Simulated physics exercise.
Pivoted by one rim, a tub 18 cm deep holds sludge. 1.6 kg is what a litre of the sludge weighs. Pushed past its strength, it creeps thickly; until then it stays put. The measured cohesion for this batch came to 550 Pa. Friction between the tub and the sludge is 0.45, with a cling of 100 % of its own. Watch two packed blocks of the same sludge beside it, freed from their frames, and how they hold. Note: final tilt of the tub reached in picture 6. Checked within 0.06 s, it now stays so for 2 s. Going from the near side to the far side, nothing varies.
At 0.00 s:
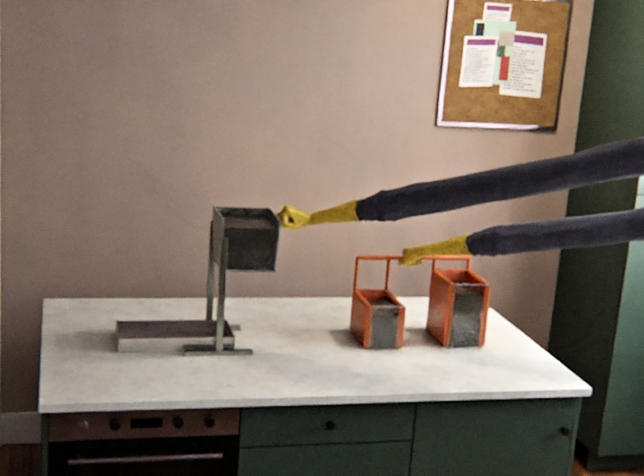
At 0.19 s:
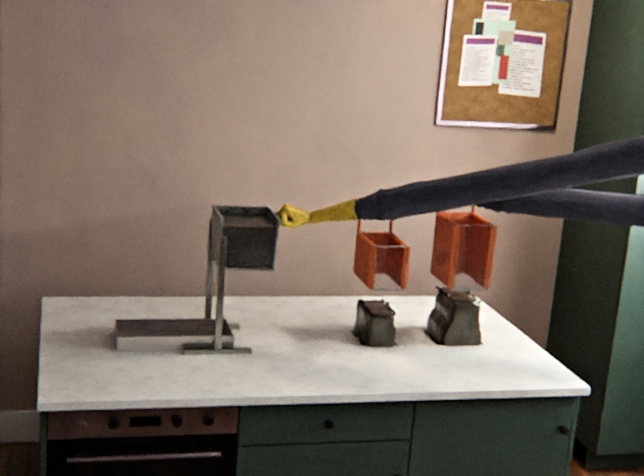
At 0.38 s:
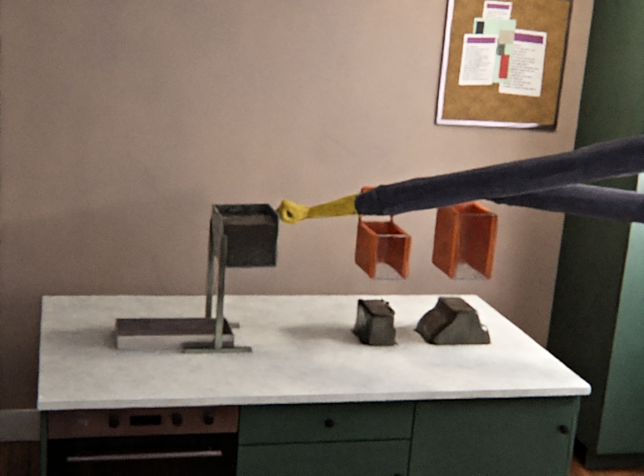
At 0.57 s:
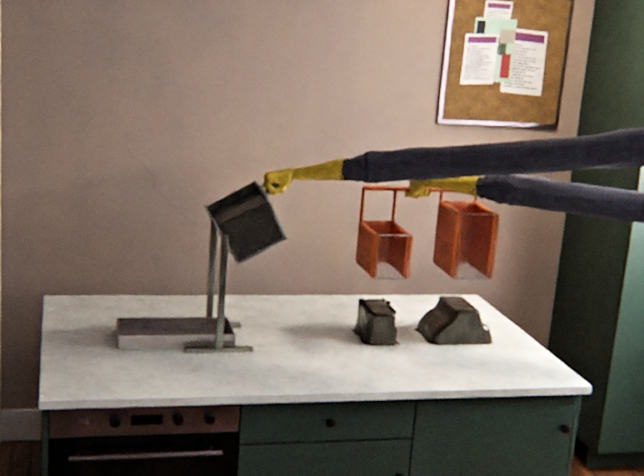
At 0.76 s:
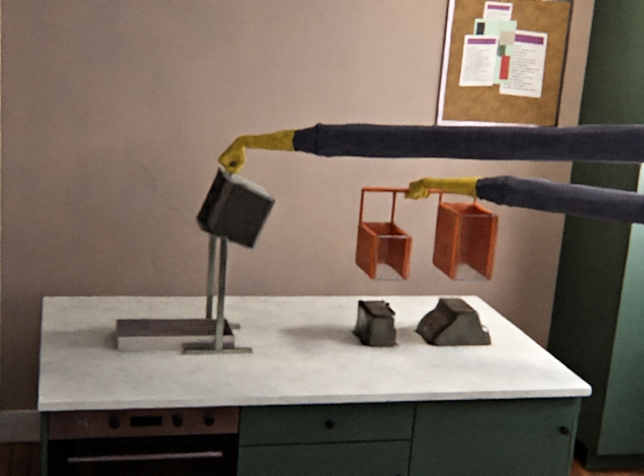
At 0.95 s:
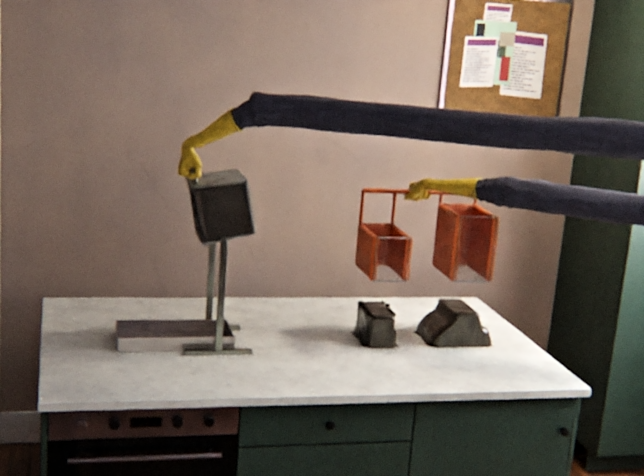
Gloved hands lift orange molds off two gray blocks, the right one slumping, then tilt a raised tub.
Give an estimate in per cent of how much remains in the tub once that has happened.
34 %.
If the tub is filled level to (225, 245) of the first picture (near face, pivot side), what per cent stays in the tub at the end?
Then roughly 60 %.
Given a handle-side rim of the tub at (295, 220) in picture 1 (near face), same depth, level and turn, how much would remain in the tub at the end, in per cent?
I'd say around 25 percent would remain in the tub at the end.
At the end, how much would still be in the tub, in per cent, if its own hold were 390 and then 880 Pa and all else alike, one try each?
In order: Around 30 % and around 45 %.
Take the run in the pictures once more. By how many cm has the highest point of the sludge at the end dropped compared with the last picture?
13 cm or so.
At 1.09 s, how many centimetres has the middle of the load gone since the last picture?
Something like 6 cm, I'd say.
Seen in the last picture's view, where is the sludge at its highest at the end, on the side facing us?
Somewhere near (239, 220) in the last view.
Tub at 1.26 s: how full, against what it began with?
About 35 %.
By 1.09 s, the tub is at 102 degrees and holds 77 %.
By 1.26 s, the tub is at 102 degrees and holds 37 %.
By 1.43 s, the tub is at 102 degrees and holds 34 %.
By 1.60 s, the tub is at 102 degrees and holds 34 %.
By 2.95 s, at the end, the tub is at 102 degrees and holds 34 %.
